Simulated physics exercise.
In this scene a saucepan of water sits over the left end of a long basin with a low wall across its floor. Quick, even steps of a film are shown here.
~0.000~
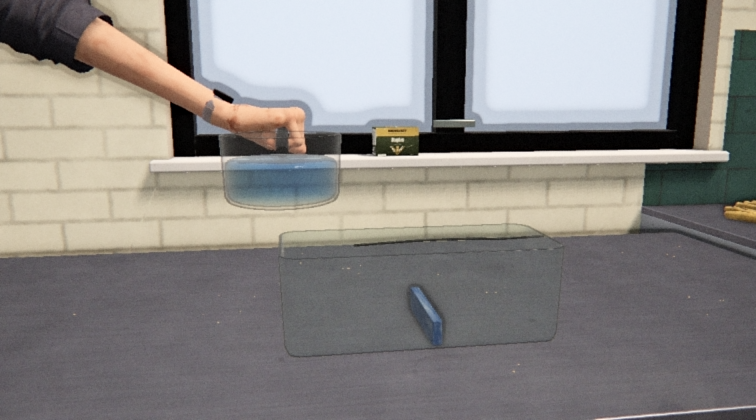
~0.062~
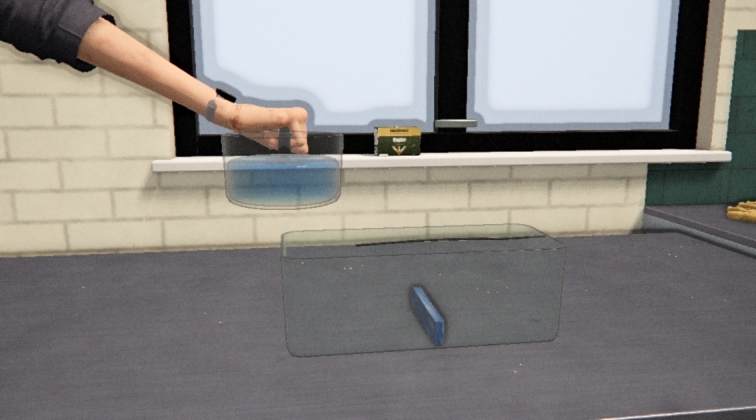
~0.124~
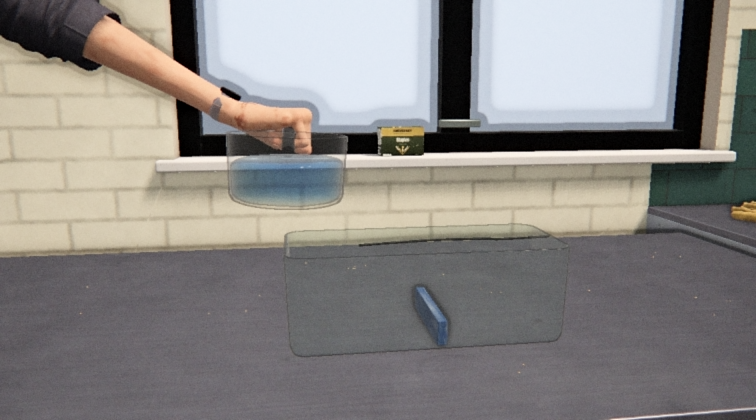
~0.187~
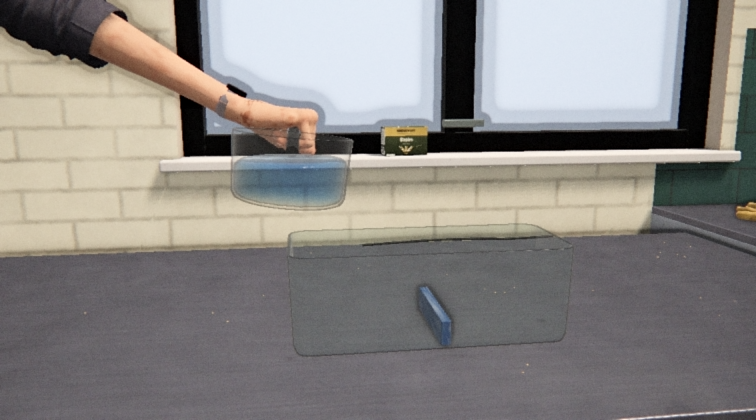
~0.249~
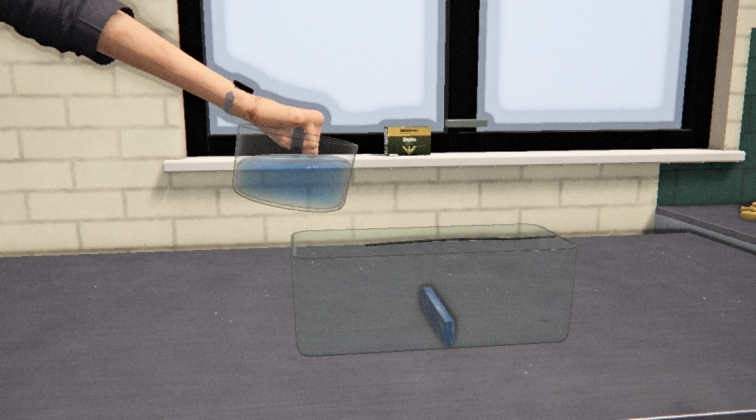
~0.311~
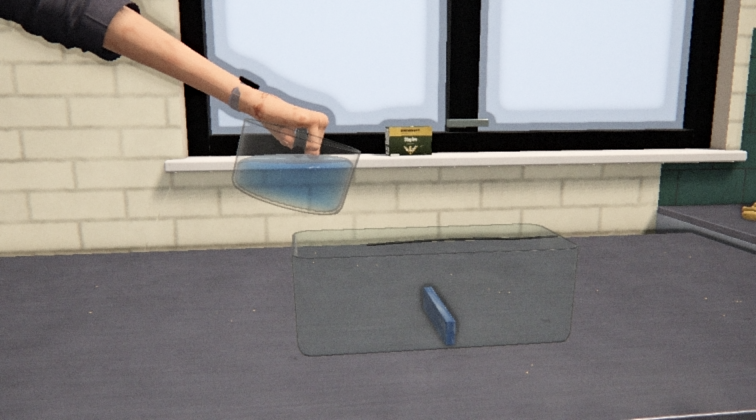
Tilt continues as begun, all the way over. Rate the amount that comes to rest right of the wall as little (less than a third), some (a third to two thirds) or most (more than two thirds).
Little.
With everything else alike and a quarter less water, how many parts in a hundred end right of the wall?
About 10 parts in a hundred, give or take.
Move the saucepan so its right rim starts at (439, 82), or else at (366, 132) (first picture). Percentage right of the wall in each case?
Roughly 90 percent on the first try and 20 percent on the second.
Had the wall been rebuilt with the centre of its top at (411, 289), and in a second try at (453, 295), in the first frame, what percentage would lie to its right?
First try close to 0 percent, second try close to 5 percent.
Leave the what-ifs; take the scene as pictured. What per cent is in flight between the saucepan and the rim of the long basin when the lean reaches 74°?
Airborne fraction: Approx. 25 %.
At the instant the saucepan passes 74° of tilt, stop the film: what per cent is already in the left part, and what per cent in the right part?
Split: Left 20 per cent, right 0 per cent.
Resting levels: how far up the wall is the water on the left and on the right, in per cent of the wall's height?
I'd put the left at about 80 and the right at about 10.
A moment on, the saucepan is tipped part way and 58 per cent is still to pour, 18 is left of the wall and 0 right of it.
Next, the saucepan is tipped right over and 9 per cent is still to pour, 80 is left of the wall and 6 right of it.
Then the saucepan is tipped right over and 0 per cent is still to pour, 88 is left of the wall and 11 right of it.
Later the saucepan is tipped right over and 0 per cent is still to pour, 88 is left of the wall and 11 right of it.
Finally, 88 per cent lies left of the wall, 11 right of it and 1 outside.
